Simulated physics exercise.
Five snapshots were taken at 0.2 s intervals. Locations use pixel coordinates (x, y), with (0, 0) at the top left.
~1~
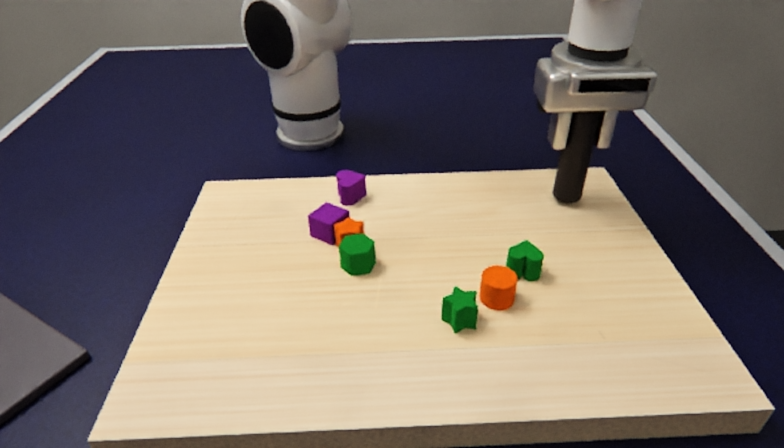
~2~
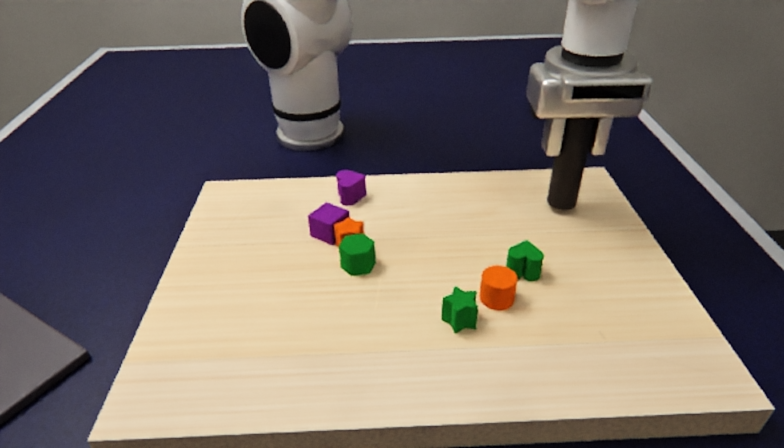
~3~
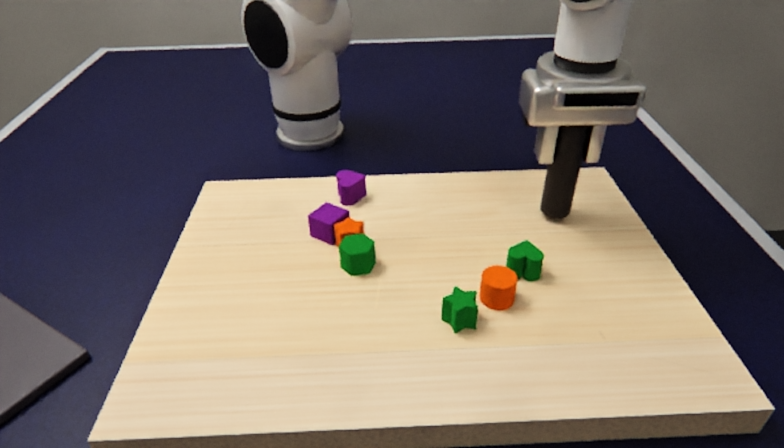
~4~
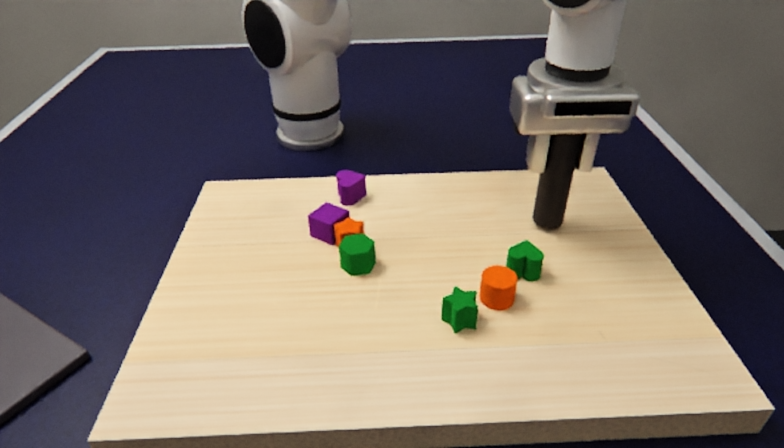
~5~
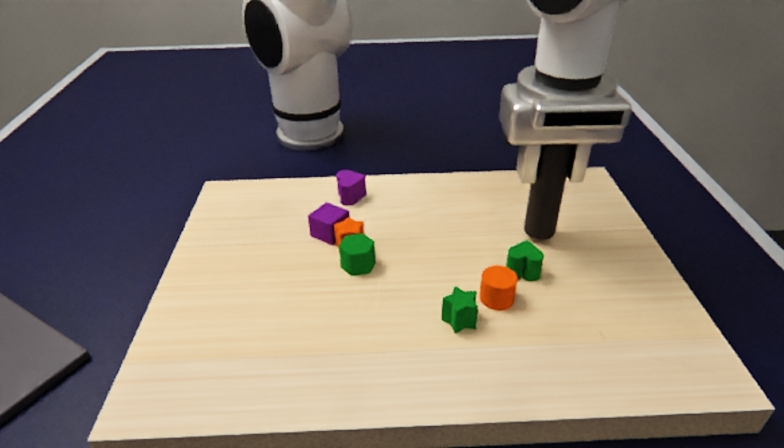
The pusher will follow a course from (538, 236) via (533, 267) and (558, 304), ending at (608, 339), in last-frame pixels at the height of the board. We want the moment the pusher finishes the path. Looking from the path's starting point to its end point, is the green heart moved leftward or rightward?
It's pushed right.
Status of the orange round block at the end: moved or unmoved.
Displaced, by a centimetre or more.
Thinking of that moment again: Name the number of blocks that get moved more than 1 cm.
Counting only shifts above 1 cm, I get two blocks.
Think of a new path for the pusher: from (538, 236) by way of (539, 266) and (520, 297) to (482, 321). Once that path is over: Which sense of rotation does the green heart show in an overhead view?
I'd predict that, seen from above, the green heart rotates clockwise.
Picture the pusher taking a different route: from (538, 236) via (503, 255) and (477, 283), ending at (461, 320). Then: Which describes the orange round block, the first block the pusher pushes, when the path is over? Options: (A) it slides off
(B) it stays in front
A.
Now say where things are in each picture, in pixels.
Lower end of the pusher (567, 195), tops of blocks, green star (462, 298), orange round block (500, 276), green heart (526, 251), in the first frame.
Pusher (561, 202), blocks as before, in the second frame.
Pusher (555, 210), blocks as before, in the third frame.
Pusher (548, 220), blocks as before, in the fourth frame.
Pusher (539, 231), green star (462, 298), orange round block (500, 276), green heart (526, 251), in the fifth frame.
The first path, step by step. One third of the way, pusher (534, 262); orange round block (498, 278); green heart (522, 262).
Two thirds of the way, pusher (559, 298); green star (457, 299); orange round block (488, 288); green heart (524, 282), turned 15° clockwise.
At the end, pusher (610, 333); green star (457, 299); orange round block (488, 288); green heart (524, 282), turned 15° clockwise.
